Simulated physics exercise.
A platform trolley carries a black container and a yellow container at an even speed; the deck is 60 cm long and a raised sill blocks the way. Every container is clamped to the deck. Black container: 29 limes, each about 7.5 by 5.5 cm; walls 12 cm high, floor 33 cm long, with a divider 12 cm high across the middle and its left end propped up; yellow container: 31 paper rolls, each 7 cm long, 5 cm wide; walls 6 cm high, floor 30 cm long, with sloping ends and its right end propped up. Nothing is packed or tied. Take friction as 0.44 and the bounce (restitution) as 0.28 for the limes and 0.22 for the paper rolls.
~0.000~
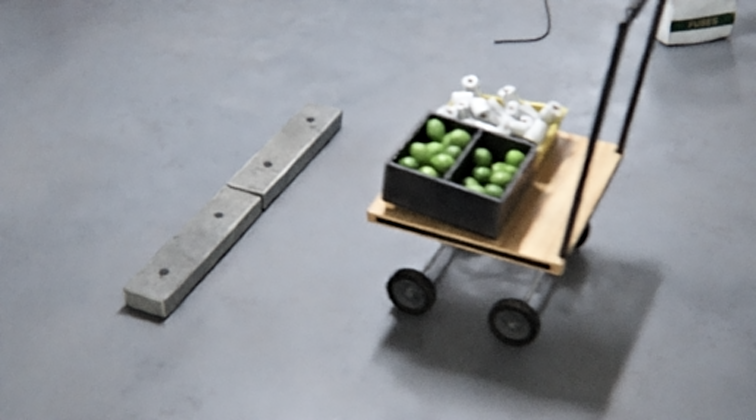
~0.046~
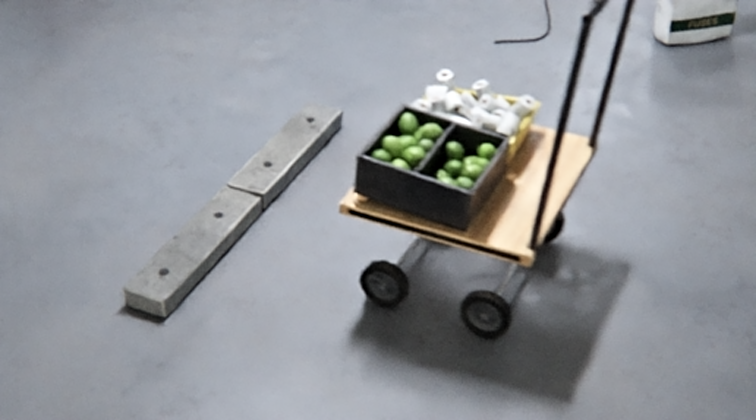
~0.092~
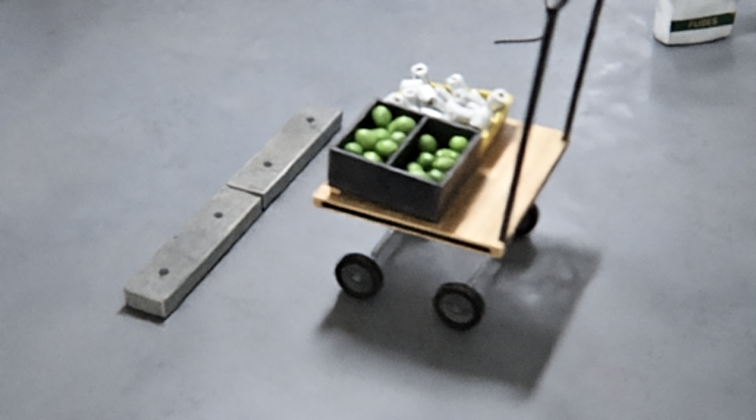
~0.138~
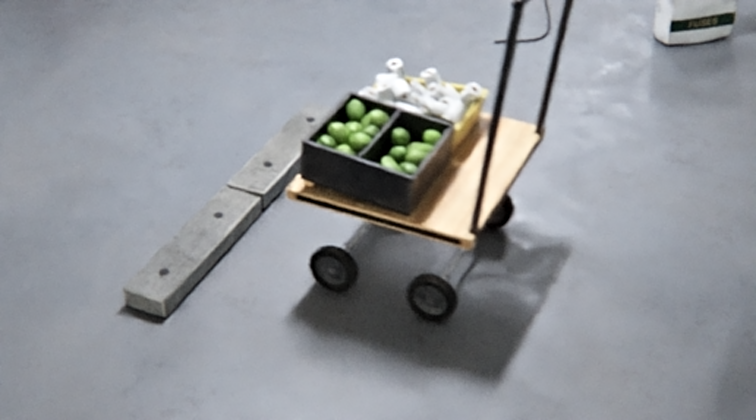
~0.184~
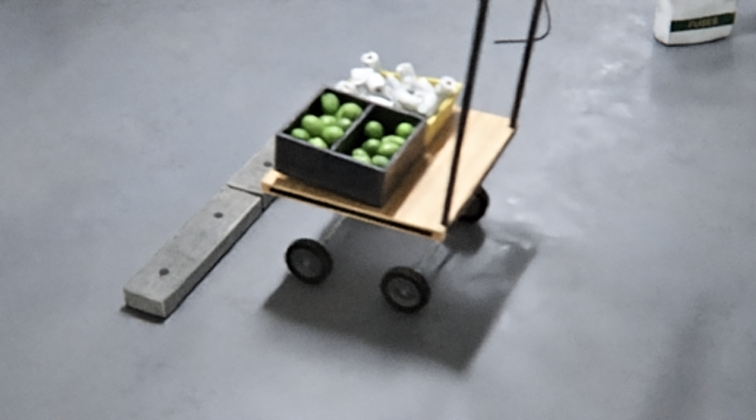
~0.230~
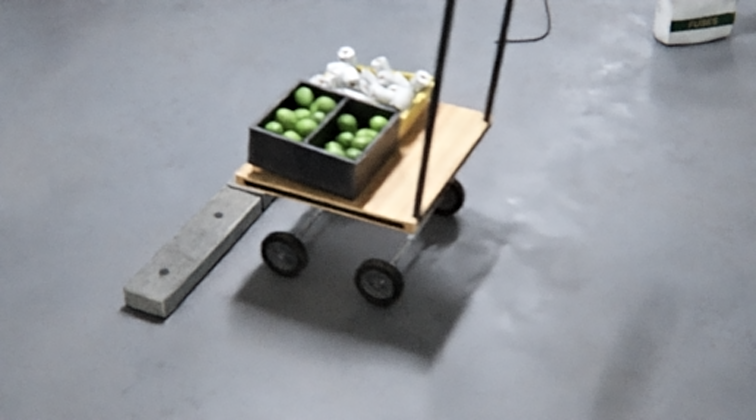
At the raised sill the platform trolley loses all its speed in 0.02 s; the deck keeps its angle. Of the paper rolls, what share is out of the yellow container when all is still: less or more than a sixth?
Over a sixth of the paper rolls leave the yellow container.
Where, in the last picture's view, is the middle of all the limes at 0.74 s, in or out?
At about (276, 128).
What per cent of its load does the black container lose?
About: Black container 0 per cent.
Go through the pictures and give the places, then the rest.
In the first frame (we follow the rim corner now nearest the camera, unless another is named), yellow container (by its farthest rim corner) at (461, 93); black container at (499, 200); 59 cm still to roll; nothing out yet.
In the second frame, yellow container at (436, 87); black container at (469, 192); 50 cm still to roll.
In the third frame, yellow container at (411, 81); black container at (439, 184); 41 cm still to roll.
In the fourth frame, yellow container at (386, 75); black container at (410, 177); 32 cm still to roll.
In the fifth frame, yellow container at (362, 69); black container at (382, 169); 23 cm still to roll.
In the sixth frame, yellow container at (339, 64); black container at (354, 162); 14 cm still to roll; nothing out yet.
After 0.29 s, contact.
After 0.39 s, 0 of 29 out of the black container and 3 of 31 out of the yellow container.
After 0.51 s, 0 of 29 out of the black container and 6 of 31 out of the yellow container.
After 0.74 s, 0 of 29 out of the black container and 10 of 31 out of the yellow container.
Final count (at 1.25 s), 0 of 29 out of the black container and 10 of 31 out of the yellow container. Asked share, 10 of 31, 32 per cent.
